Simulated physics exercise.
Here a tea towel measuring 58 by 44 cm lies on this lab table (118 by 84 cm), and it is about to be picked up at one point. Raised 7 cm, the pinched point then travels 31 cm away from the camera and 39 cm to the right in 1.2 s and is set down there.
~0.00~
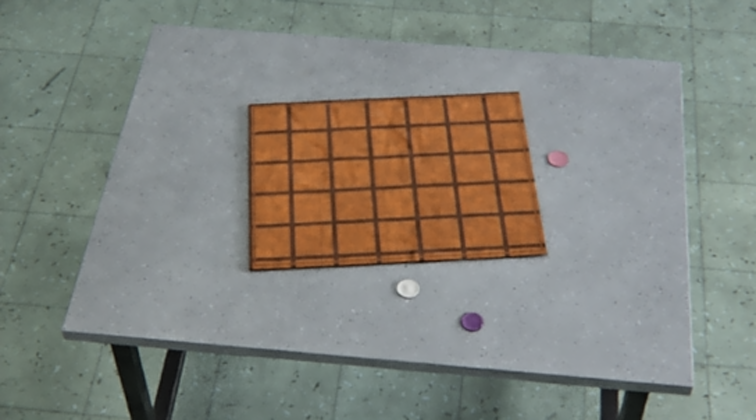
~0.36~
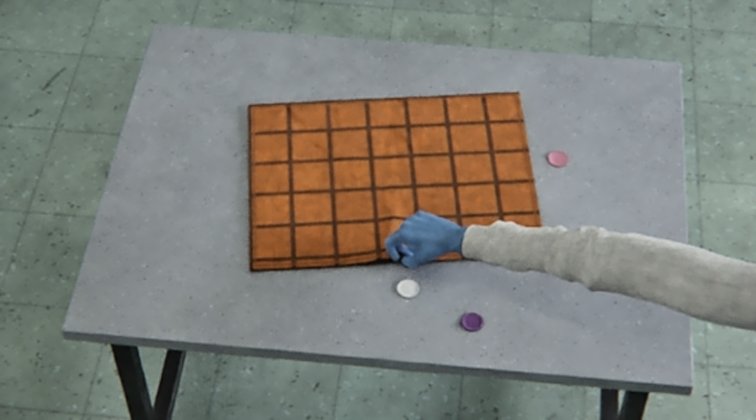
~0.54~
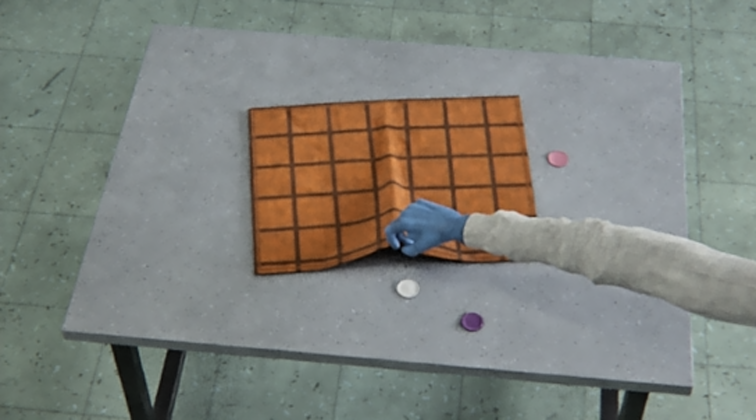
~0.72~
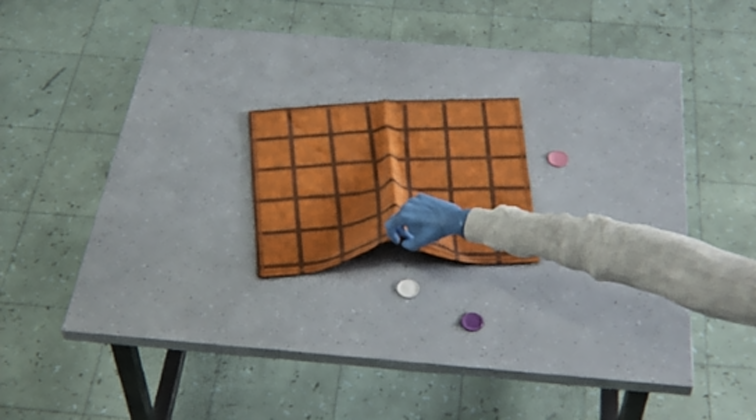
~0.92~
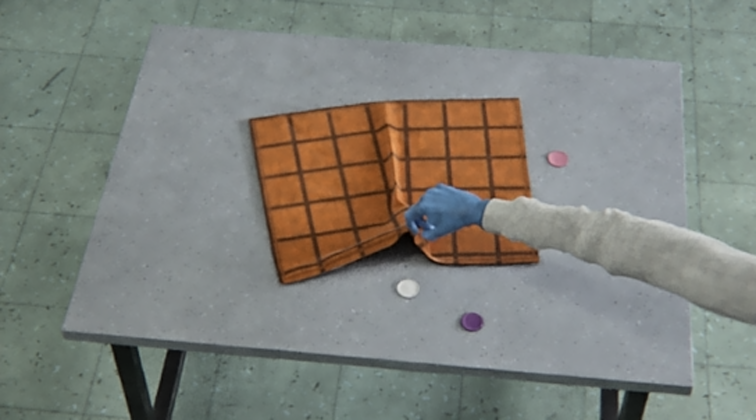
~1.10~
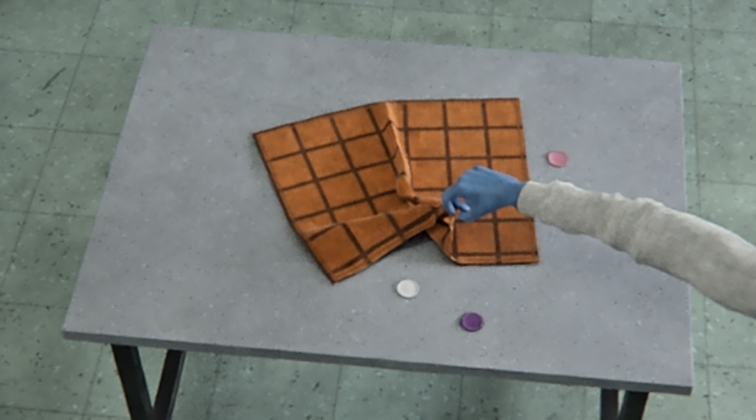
A blue-gloved hand pinches an orange checked cloth, lifts it and drags it rightward.
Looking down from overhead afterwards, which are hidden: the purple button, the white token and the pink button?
As I see it, purple button: Exposed; white token: Exposed; pink button: Concealed.
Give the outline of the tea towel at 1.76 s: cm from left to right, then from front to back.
Seen from above it's around 48 cm wide by some 42 cm deep.
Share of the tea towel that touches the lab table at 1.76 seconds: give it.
Roughly 50 per cent of it.
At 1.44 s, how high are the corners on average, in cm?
Mean corner height at that time: Approx. 0 cm.
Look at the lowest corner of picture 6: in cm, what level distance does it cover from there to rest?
46 cm.
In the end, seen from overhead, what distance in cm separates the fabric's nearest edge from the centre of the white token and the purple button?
Around 21 centimetres for the first one and around 24 centimetres for the second.
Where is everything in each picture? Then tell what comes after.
In the first picture, purple button (472, 321); white token (408, 288); pink button (558, 158); tea towel corners (250, 271) (249, 106) (518, 93) (547, 255); highest point 0 cm, lowest 0 cm.
In the second picture, tea towel corners (250, 271) (249, 106); grip (399, 258); highest point 2 cm, lowest 0 cm.
In the third picture, tea towel corners (255, 275) (249, 110); grip (399, 246); highest point 6 cm, lowest 0 cm.
In the fourth picture, tea towel corners (258, 278) (249, 112); grip (399, 241); highest point 7 cm, lowest 0 cm.
In the fifth picture, tea towel corners (281, 285) (249, 120); grip (418, 231); highest point 7 cm, lowest 0 cm.
In the sixth picture, tea towel corners (333, 285) (253, 135) (519, 99) (539, 263); grip (455, 213); highest point 7 cm, lowest 0 cm.
After 1.4 s, 60 % of it is down, spanning 51 by 46 cm, above no small thing.
After 1.8 s, 50 % of it is down, spanning 48 by 42 cm, above pink button.
After 2.1 s, 50 % of it is down, spanning 48 by 41 cm, above pink button.
After 2.4 s, 55 % of it is down, spanning 48 by 41 cm, above pink button.
After 3.4 s, 55 % of it is down, spanning 49 by 41 cm, above pink button.
